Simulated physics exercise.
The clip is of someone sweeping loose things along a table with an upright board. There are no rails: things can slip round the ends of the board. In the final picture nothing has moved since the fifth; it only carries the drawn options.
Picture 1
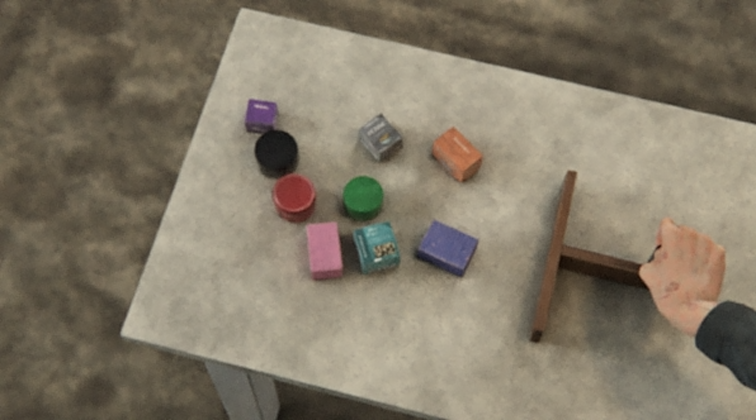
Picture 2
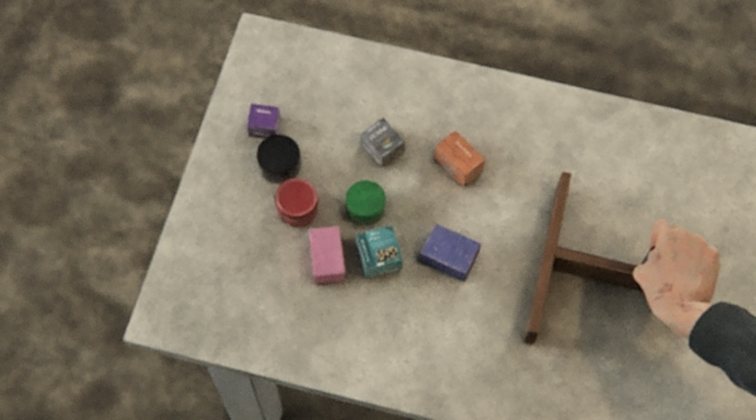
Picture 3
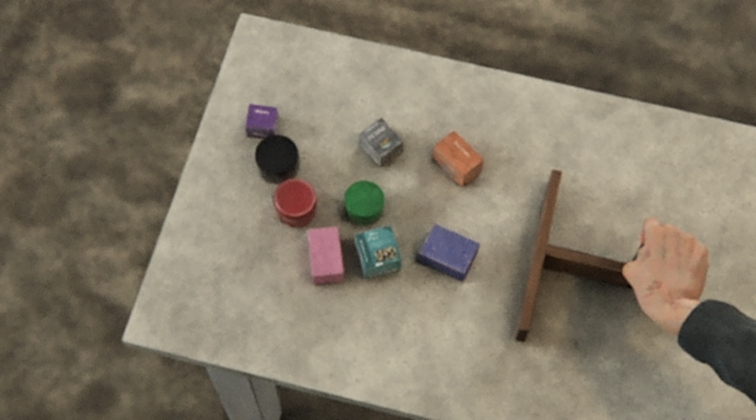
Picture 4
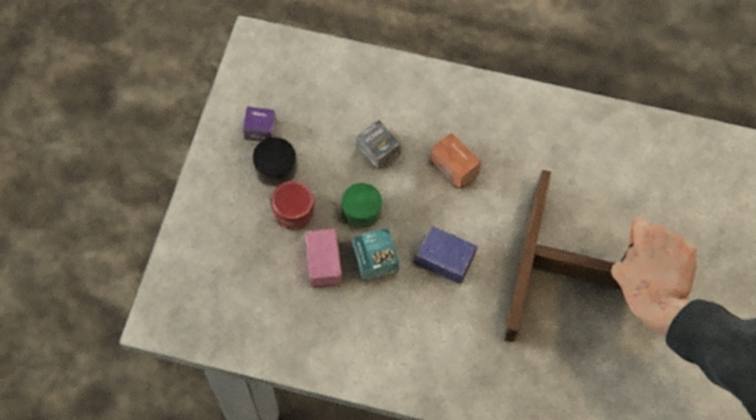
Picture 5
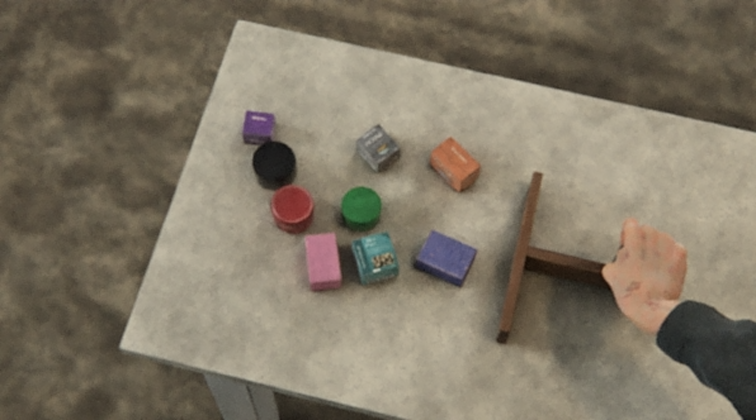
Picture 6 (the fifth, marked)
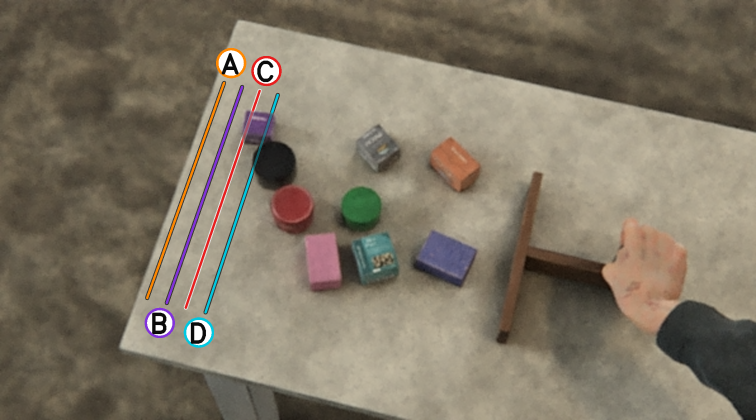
A hand slides an upright wooden board slightly left toward small boxes and tubs on a table.
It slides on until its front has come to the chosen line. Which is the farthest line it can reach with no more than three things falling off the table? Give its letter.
Stop at B.
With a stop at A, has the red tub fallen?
Yes.
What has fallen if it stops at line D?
The red tub.
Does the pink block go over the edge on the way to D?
No.
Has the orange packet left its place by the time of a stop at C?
Yes.
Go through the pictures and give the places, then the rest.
Pink block (325, 251); turquoise packet (376, 248); red tub (295, 199), in the first frame.
Board (551, 249); orange packet (459, 158), in the second frame.
Board (541, 247); green pot (364, 203), in the third frame.
Board (531, 247); purple box (259, 124), in the fourth frame.
Board (522, 249); pink block (324, 262); turquoise packet (375, 258); red tub (293, 210), in the fifth frame.
On the marked copy, A at (187, 186); B at (206, 190); C at (224, 194); D at (243, 199).
With B. Early on, board (408, 222); orange packet (412, 138); pink block (291, 265).
Further on, board (294, 196); red tub (222, 193); black pot (246, 155).
At the end, board (206, 175); red tub over the edge; black pot over the edge; two fallen.
As for the rest, A drops six; C is within the limit but short; D is within the limit but short.
